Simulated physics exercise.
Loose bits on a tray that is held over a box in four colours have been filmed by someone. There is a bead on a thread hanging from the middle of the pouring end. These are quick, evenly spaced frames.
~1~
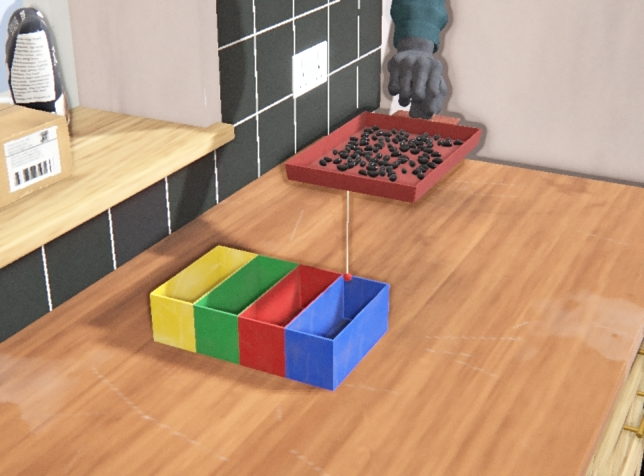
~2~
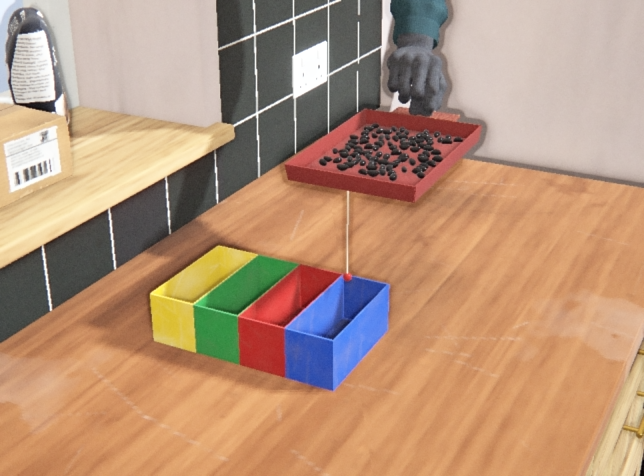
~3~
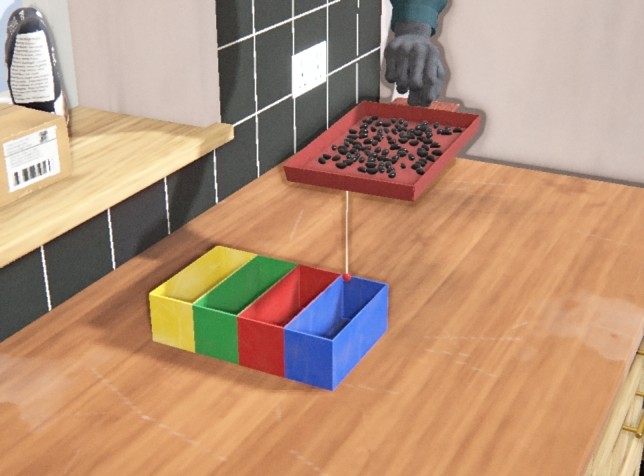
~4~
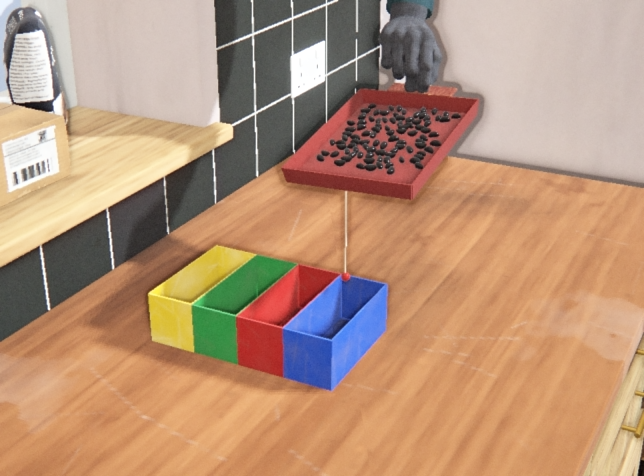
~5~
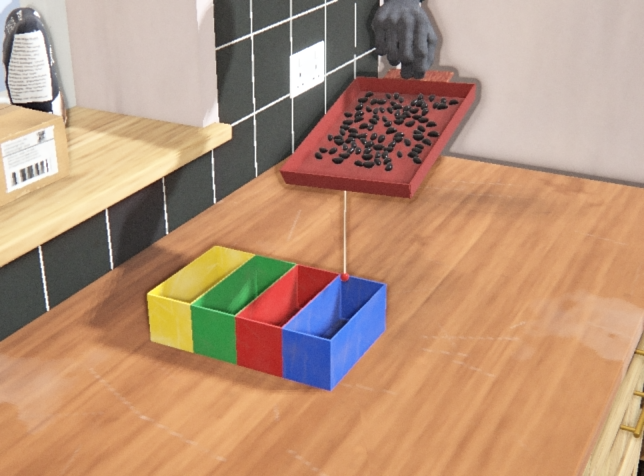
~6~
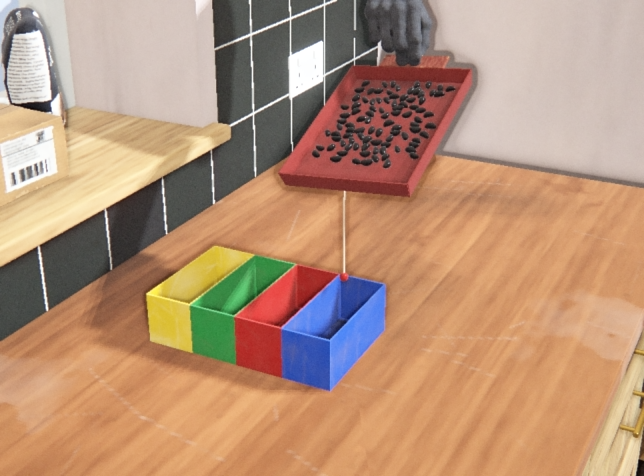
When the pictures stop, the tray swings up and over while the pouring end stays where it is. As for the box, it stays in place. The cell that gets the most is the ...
... Red one.
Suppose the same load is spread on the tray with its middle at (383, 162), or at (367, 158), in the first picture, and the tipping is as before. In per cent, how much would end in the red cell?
First case around 50 %, second case around 60 %.
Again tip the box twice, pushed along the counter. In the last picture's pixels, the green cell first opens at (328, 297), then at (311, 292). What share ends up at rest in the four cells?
Estimate: 90 % first, 100 % second.
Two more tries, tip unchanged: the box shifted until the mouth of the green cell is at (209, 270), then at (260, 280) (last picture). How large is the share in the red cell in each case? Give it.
Around 20 % followed by around 50 %.
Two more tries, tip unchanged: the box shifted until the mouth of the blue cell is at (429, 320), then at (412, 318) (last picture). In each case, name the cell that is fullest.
So the first one goes to the cell in yellow and the second to yellow.
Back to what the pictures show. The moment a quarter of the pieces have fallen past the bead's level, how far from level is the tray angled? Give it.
Roughly 120°.
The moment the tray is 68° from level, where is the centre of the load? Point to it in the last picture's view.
The load is centred about (323, 161).
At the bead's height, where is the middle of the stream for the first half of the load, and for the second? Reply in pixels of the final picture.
(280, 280) for the early half, (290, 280) for the late half.
Soon, tray tipped steeply; nearly all on the tray; a stray few falling or outside the box.
A while on, tray tipped past a quarter turn; most on the tray; a small part in the red cell; a small part in the green cell; a stray few in the blue cell; a stray few in the yellow cell.
Towards the end, tray tipped past a quarter turn; about two thirds in the red cell; about a quarter in the blue cell; about a quarter in the green cell; a stray few in the yellow cell.
Finally, tray tipped past a quarter turn; about two thirds in the red cell; about a quarter in the blue cell; about a quarter in the green cell; a stray few in the yellow cell.
